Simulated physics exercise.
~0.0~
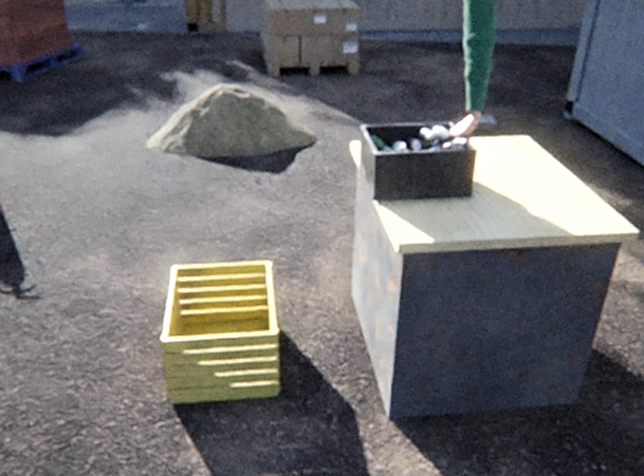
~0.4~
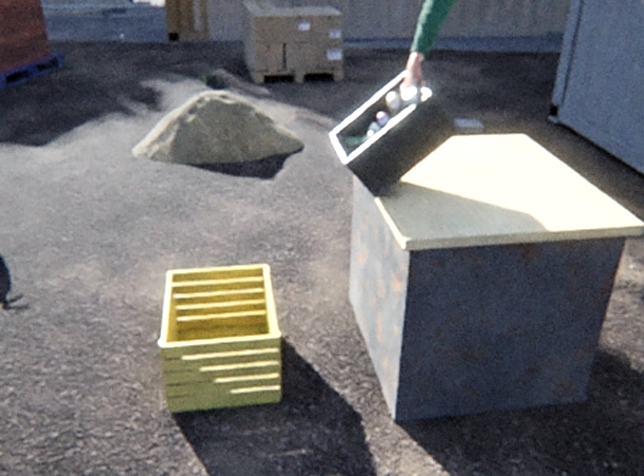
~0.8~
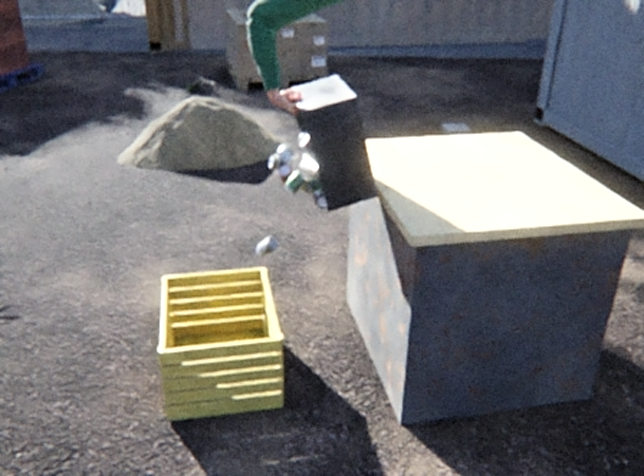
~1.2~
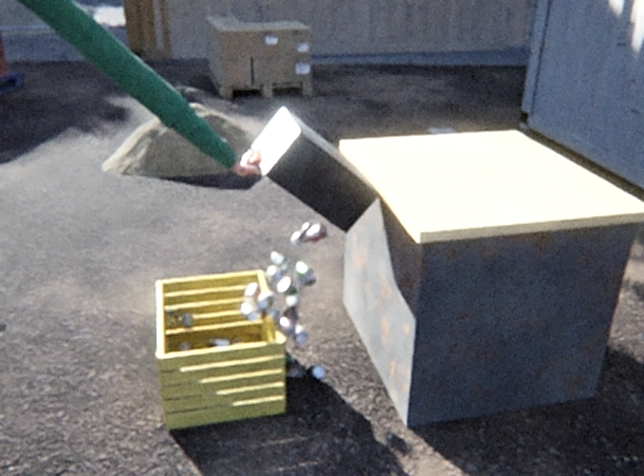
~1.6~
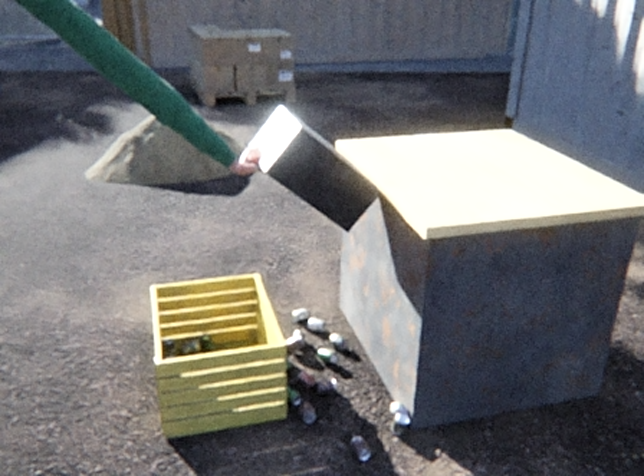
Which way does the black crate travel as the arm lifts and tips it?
The black crate moves to the left, off the bench top and toward the yellow bin.
